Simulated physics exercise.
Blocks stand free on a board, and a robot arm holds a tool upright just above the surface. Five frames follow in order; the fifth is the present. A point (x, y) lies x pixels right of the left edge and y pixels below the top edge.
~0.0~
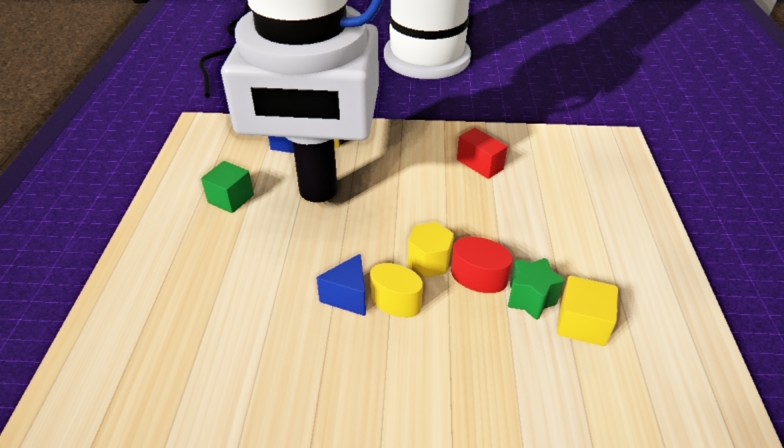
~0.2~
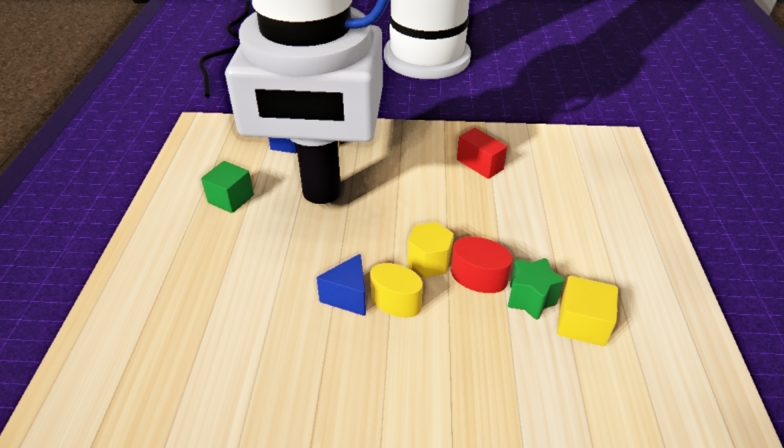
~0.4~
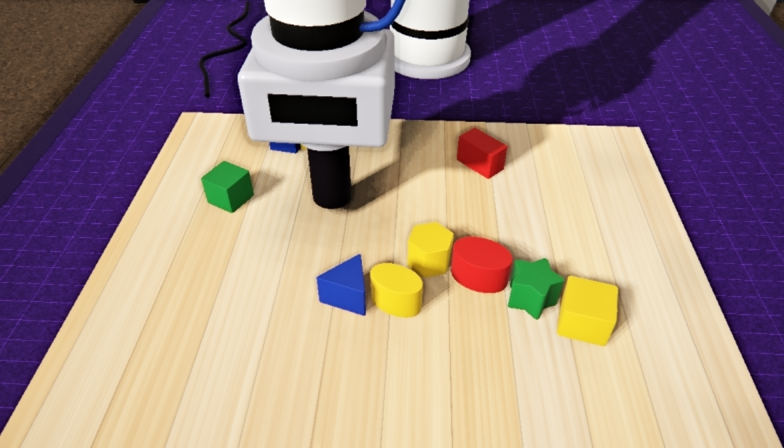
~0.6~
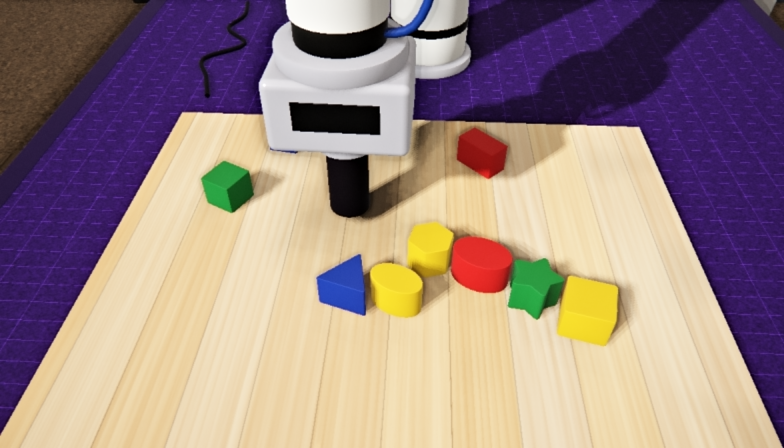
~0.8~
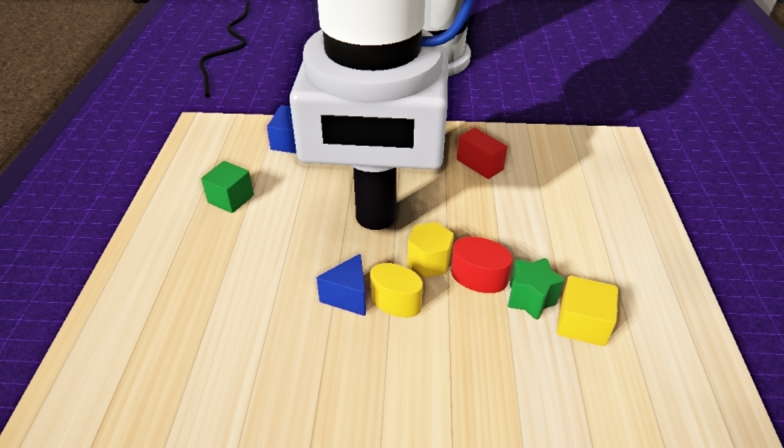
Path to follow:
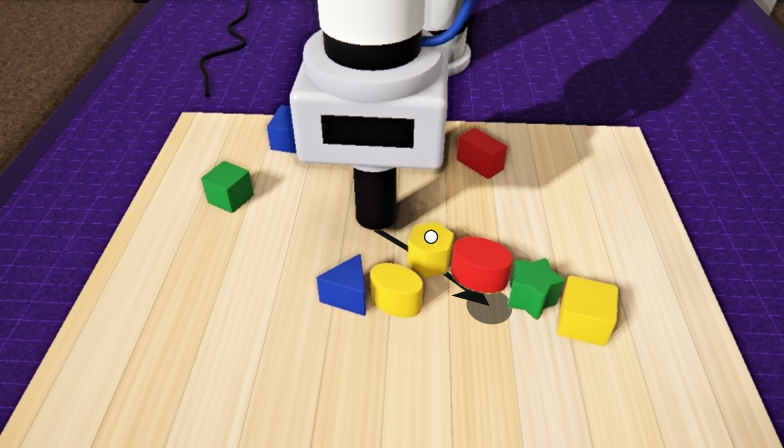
A robot arm moves its black tool right and slightly forward above still, colourful blocks.
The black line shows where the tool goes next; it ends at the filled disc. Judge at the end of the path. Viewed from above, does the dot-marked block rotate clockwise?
Yes, it checks out.
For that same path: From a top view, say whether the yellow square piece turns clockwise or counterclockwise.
Viewed from overhead, the yellow square piece winds up turned clockwise.
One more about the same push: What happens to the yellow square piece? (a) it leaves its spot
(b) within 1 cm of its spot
I choose a.
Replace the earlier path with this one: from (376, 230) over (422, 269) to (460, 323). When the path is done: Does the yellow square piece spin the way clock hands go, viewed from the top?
Answer: Yes.
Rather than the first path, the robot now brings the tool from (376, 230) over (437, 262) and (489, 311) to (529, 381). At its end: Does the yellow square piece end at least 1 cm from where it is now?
Final answer: Yes.
The line goes from (376, 230) by way of (413, 252) and (450, 277) to (489, 306); the dot is on the yellow hexagonal block.
On the path given first. One third of the way, tool at (413, 239); yellow hexagonal block at (445, 251), turned 15° clockwise; red oval at (498, 259), turned 25° anticlockwise; green star-shaped block at (544, 275), turned 20° clockwise.
Two thirds of the way, tool at (452, 264); yellow hexagonal block at (460, 288), turned 50° clockwise; red oval at (504, 274), turned 105° anticlockwise; green star-shaped block at (552, 275), turned 15° clockwise; yellow square piece at (601, 301).
At the end, tool at (492, 293); yellow hexagonal block at (470, 311), turned 110° clockwise; red oval at (539, 298), turned 110° anticlockwise; green star-shaped block at (575, 282), turned 30° anticlockwise; yellow square piece at (626, 304), turned 25° clockwise.
